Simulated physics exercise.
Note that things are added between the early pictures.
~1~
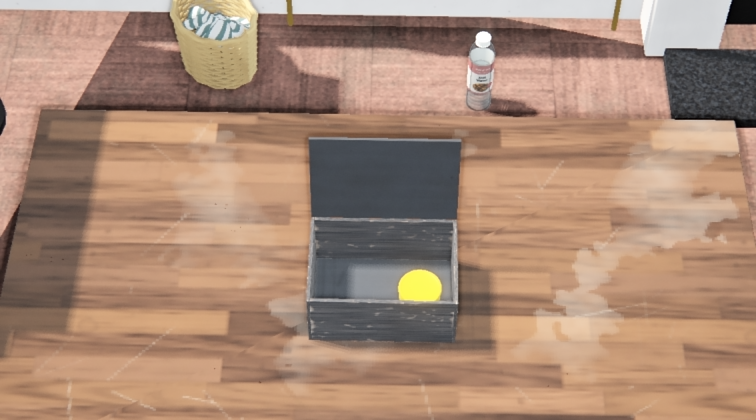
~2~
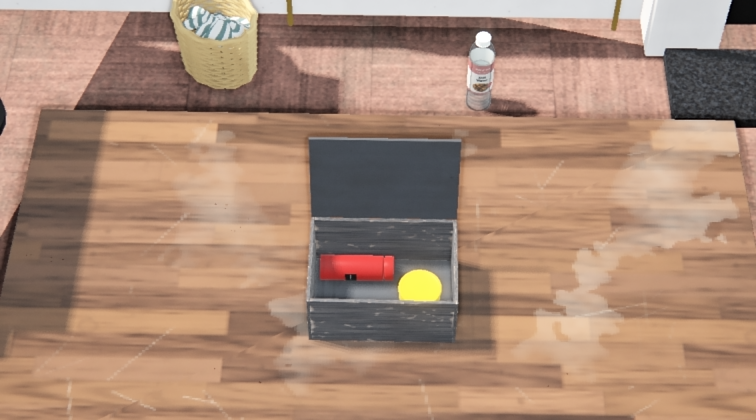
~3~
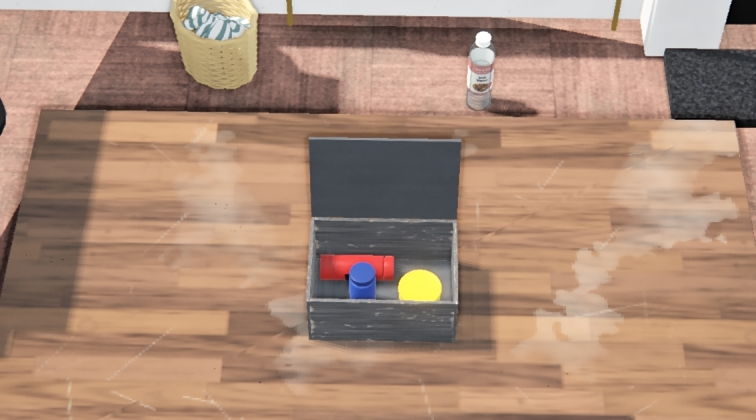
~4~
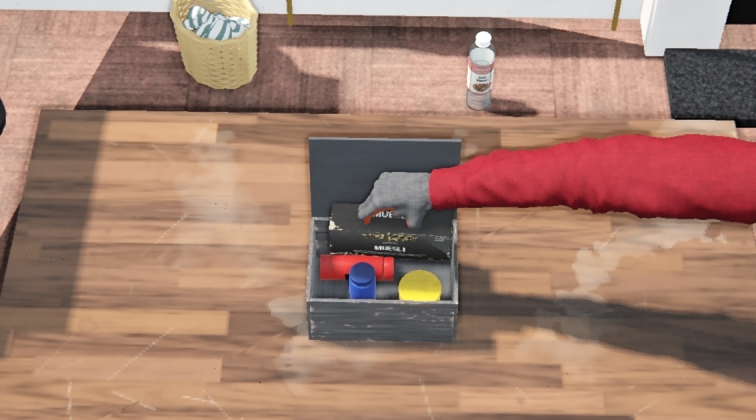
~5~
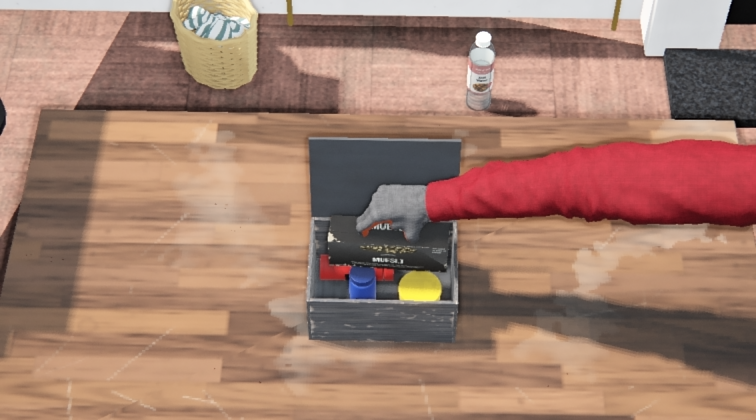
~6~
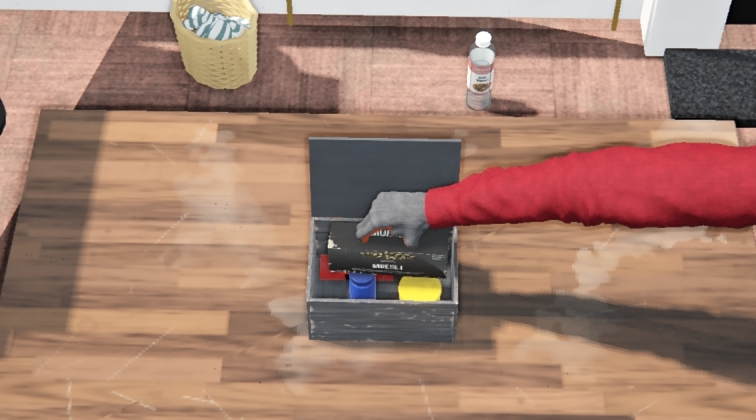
To begin with, an open dark box on a wooden table holds only a yellow tin, then a red shaker and a blue shaker appear inside. A gloved hand in a red sleeve, reaching from the right, then holds a black carton over them and lowers it slightly into the box.
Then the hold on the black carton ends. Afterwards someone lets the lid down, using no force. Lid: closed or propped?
The lid is going to finish down.
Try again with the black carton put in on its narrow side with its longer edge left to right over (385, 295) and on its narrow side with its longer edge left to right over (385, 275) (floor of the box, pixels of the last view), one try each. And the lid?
Try one: Lid down; try two: Lid left up.
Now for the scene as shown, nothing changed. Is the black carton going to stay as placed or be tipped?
In the end, the black carton winds up askew.
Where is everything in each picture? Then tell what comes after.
In the first frame, the last thing is not in view yet.
In the second frame, the last thing is not in view yet; yellow tin (420, 300).
In the third frame, the last thing is not in view yet; blue shaker (363, 289).
The fourth frame shows still above its spot; black carton (392, 232); red shaker (357, 268).
The fifth frame shows still above its spot; black carton (389, 244); yellow tin (420, 300).
The sixth frame shows in place under the hand; black carton (389, 251); blue shaker (363, 289).
Then, 0.90 s past the last view, lid starting down; black carton rocked 75° from its first pose near (390, 261); blue shaker rocked 15° from its first pose.
Then, 1.70 s past the last view, lid 53° above the rim; black carton rocked 74° from its first pose near (390, 261); blue shaker rocked 16° from its first pose.
Then, 2.30 s past the last view, lid 6° above the rim; black carton rocked 73° from its first pose near (390, 262); blue shaker rocked 17° from its first pose.
Finally, lid shut; down or leaning hard in the box, black carton; left askew, blue shaker; the other 2 still in place. Final places as the last picture's camera would see them, black carton near (390, 264).
